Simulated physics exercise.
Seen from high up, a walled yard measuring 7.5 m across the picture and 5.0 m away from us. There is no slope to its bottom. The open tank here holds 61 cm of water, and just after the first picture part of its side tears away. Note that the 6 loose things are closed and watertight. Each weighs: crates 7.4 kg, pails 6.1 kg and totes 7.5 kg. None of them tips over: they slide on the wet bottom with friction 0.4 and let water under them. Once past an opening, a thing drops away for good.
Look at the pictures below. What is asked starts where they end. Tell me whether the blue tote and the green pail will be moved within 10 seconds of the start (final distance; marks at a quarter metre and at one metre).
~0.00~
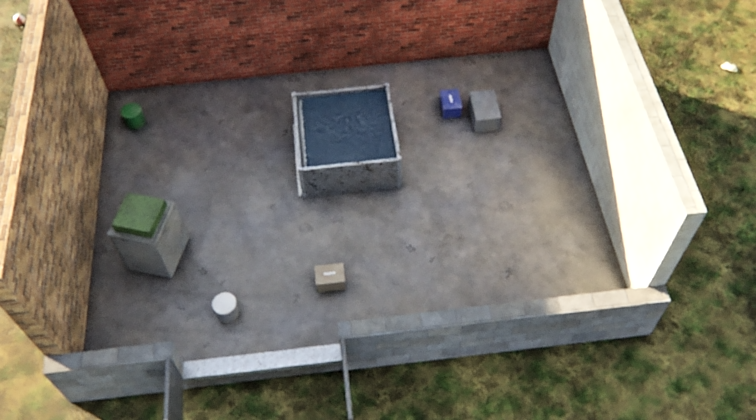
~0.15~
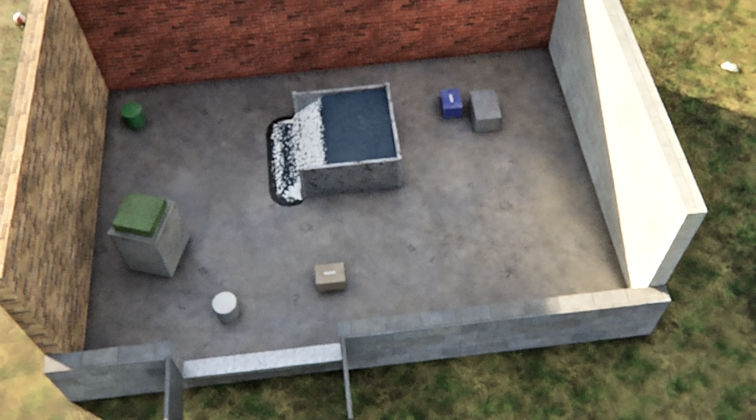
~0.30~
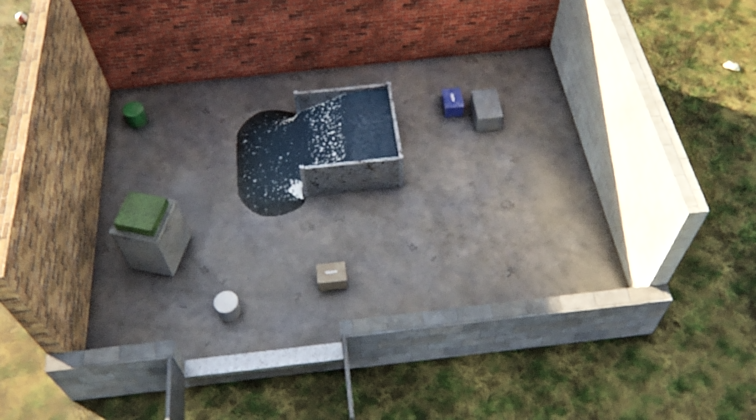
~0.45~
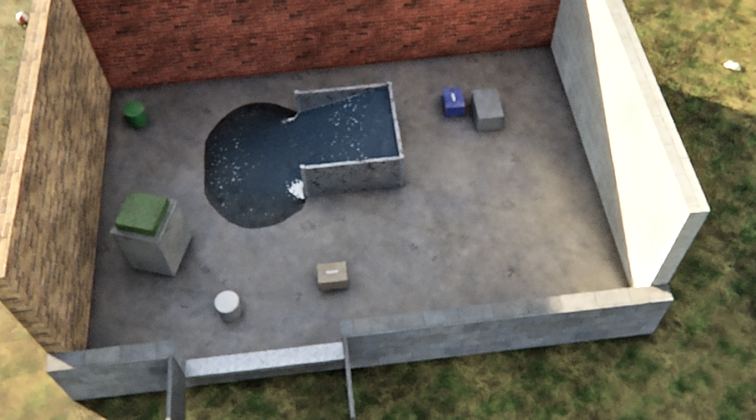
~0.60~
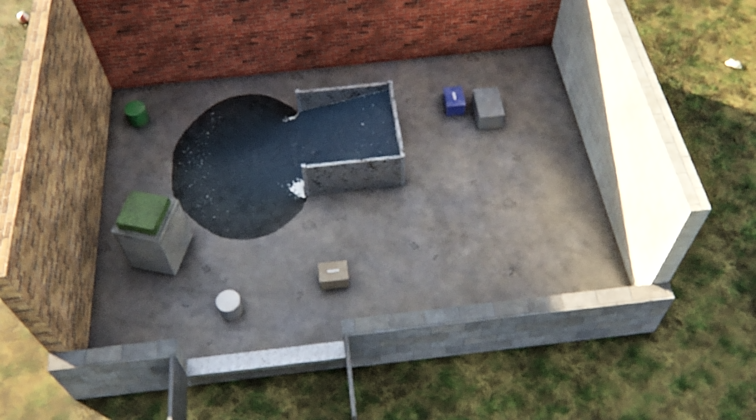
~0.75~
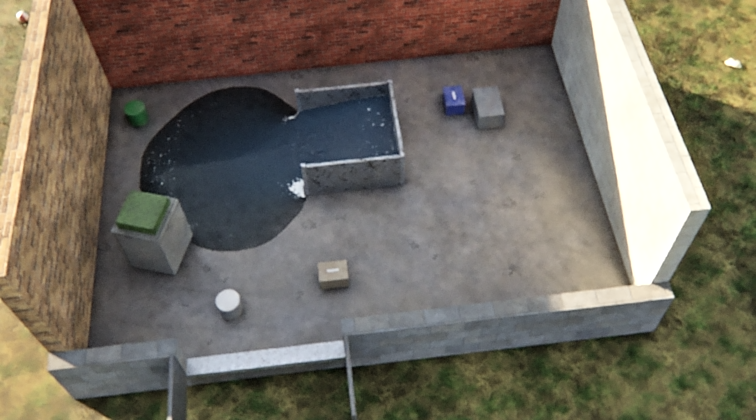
My prediction: The blue tote should not go anywhere much. The green pail should get washed far off.
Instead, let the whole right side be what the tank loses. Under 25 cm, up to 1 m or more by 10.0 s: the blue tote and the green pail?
With that failure, the blue tote covers a big distance, and the green pail keeps its spot.
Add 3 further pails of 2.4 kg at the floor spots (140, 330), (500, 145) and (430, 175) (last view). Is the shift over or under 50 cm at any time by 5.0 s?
In the order listed: Across the line; behind the line; behind the line.
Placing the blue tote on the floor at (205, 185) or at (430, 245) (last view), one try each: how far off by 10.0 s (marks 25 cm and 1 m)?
At the first spot it winds up far off; at the second it keeps its position.
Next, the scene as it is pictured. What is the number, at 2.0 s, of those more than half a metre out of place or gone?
At that moment it comes to 1.
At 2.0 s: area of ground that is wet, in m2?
About 15 m2 is covered.
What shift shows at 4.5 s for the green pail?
Close to 120 cm.
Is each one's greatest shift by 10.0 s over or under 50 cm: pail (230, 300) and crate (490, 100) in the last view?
First one went too far, second one stayed inside.
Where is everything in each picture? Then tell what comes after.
The first frame shows the blue tote at (451, 99) rests on the ground; the green pail at (131, 110), on the bottom; 2.0 m2 under water; 0 of 6 have shifted.
The second frame shows the blue tote at (451, 99), on the bottom; the green pail at (131, 110) rests on the ground; 2.9 m2 under water; 0 of 6 have shifted.
The third frame shows the blue tote at (453, 98) rests on the ground; the green pail at (133, 109), on the bottom; 3.8 m2 under water; 0 of 6 have shifted.
The fourth frame shows the blue tote at (453, 97) rests on the ground; the green pail at (134, 109) rests on the ground; water covers 5.1 m2; 0 of 6 have shifted.
The fifth frame shows the blue tote at (454, 96), on the bottom; the green pail at (135, 108), on the bottom; 6.6 m2 under water; 0 of 6 have shifted.
The sixth frame shows the blue tote at (454, 96) rests on the ground; the green pail at (134, 108), on the bottom; 8.3 m2 under water; 0 of 6 have shifted.
After 2.0 s the blue tote is near (454, 96), 0.0 m from its start, aground; the green pail is near (115, 77), 0.5 m from its start, afloat; 0 of 6 are out; 1 afloat.
After 4.5 s the blue tote is near (454, 96), 0.0 m from its start, aground; the green pail is near (208, 75), 1.3 m from its start, afloat; 0 of 6 are out; 1 afloat.
After 7.0 s the blue tote is near (454, 96), 0.0 m from its start, aground; the green pail is near (290, 68), 2.6 m from its start, aground; 0 of 6 are out; 0 afloat.
After 10.0 s the blue tote is near (454, 96), 0.0 m from its start, aground; the green pail is near (293, 69), 2.6 m from its start, aground; 0 of 6 are out; 0 afloat.
